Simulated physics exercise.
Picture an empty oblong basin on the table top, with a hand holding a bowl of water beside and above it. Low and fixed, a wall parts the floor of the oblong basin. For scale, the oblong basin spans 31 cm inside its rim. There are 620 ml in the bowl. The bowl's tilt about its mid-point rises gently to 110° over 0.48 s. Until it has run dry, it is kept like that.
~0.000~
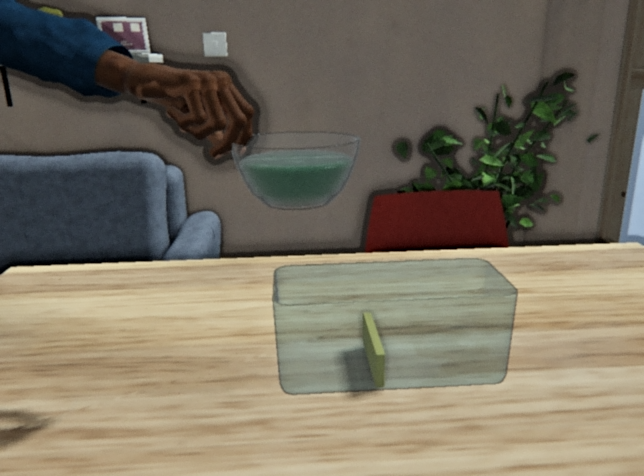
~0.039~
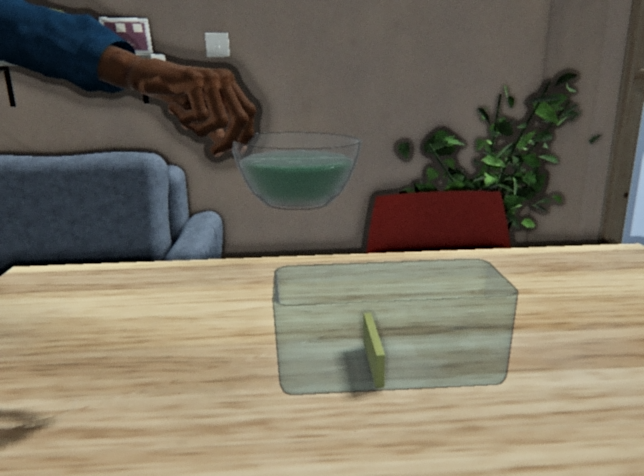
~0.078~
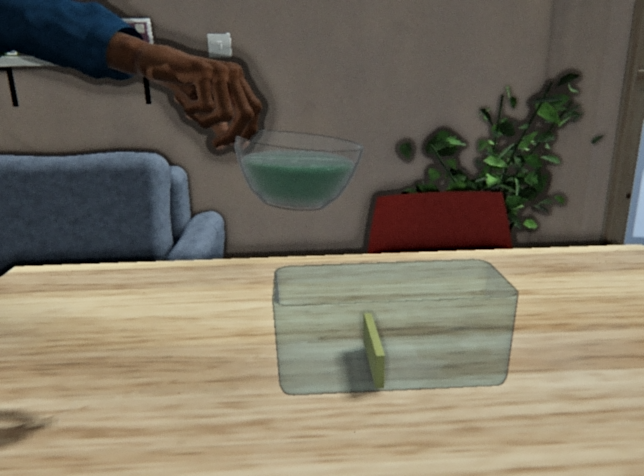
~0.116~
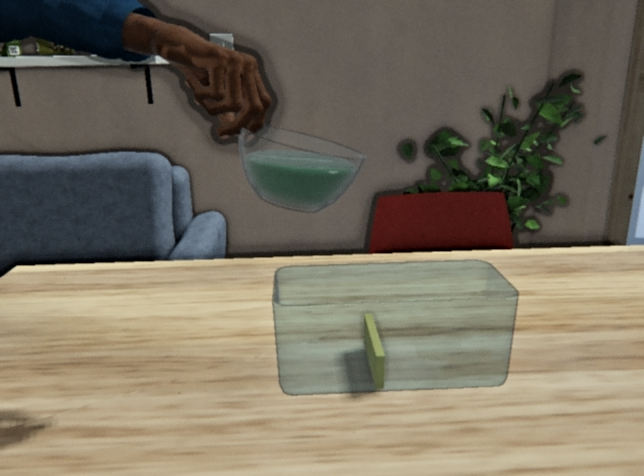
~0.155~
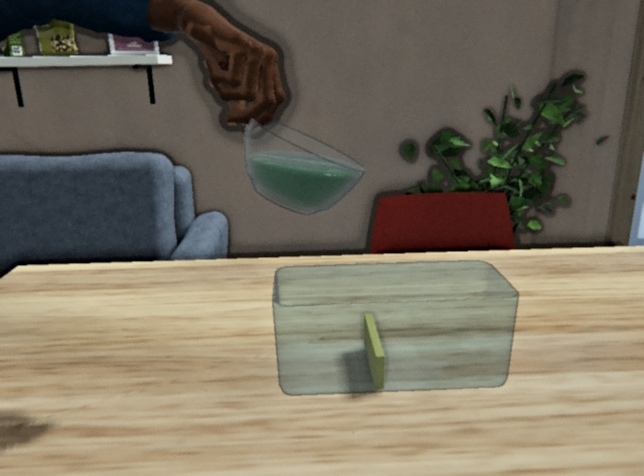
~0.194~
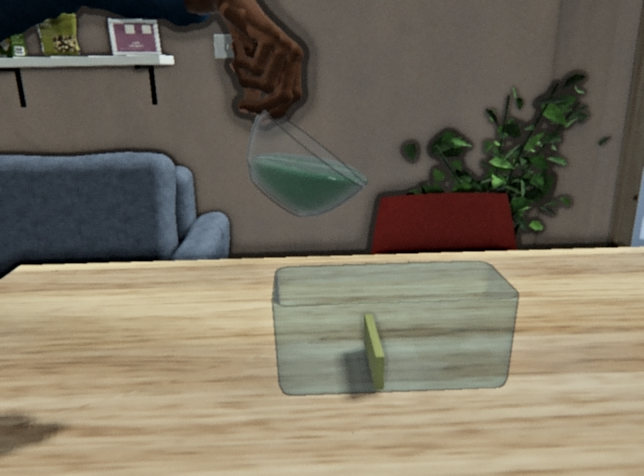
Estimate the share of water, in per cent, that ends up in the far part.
About 63 per cent.
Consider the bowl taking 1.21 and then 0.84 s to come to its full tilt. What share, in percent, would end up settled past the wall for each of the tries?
85 per cent first, 80 per cent second.
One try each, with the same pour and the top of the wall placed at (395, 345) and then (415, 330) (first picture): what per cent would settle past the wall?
One try each: Around 45 percent and then around 15 percent.
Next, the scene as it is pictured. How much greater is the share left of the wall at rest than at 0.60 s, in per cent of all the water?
Near 8 percent, give or take.
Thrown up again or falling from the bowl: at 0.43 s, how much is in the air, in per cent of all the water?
Around 46 in a hundred.
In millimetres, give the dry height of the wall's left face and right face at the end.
Looks like roughly 36 mm on the left and roughly 30 mm on the right.
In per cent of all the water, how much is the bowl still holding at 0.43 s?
I'd put it near 8 percent.
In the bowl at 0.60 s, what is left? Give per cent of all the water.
What remains is about 0 percent of it all.
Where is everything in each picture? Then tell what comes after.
In the first frame, it leans 0°; its right rim is at (359, 139); the water meets the walls at (239, 160) and (353, 157); the oblong basin's rim runs from (274, 286) to (501, 276); the wall's top is at (373, 333).
In the second frame, it leans 2°; its right rim is at (360, 142); the water meets the walls at (240, 160) and (353, 158).
In the third frame, it leans 7°; its right rim is at (362, 148); the water meets the walls at (241, 158) and (354, 161).
In the fourth frame, it leans 15°; its right rim is at (364, 157); the water meets the walls at (244, 156) and (357, 164).
In the fifth frame, it leans 26°; its right rim is at (365, 170); the water meets the walls at (247, 156) and (362, 169).
In the sixth frame, it leans 39°; its right rim is at (363, 185); the water meets the walls at (250, 158) and (357, 171); 2 per cent is over the edge.
By 0.43 s the tilt is 107° and 8 per cent is still to pour, 2 is left of the wall and 45 right of it.
By 0.60 s the tilt is 110° and 0 per cent is still to pour, 27 is left of the wall and 70 right of it.
By 0.78 s the tilt is 110° and 0 per cent is still to pour, 32 is left of the wall and 63 right of it.
By 0.98 s the tilt is 110° and 0 per cent is still to pour, 34 is left of the wall and 63 right of it.
At rest 35 per cent lies left of the wall, 63 right of it and 2 outside.
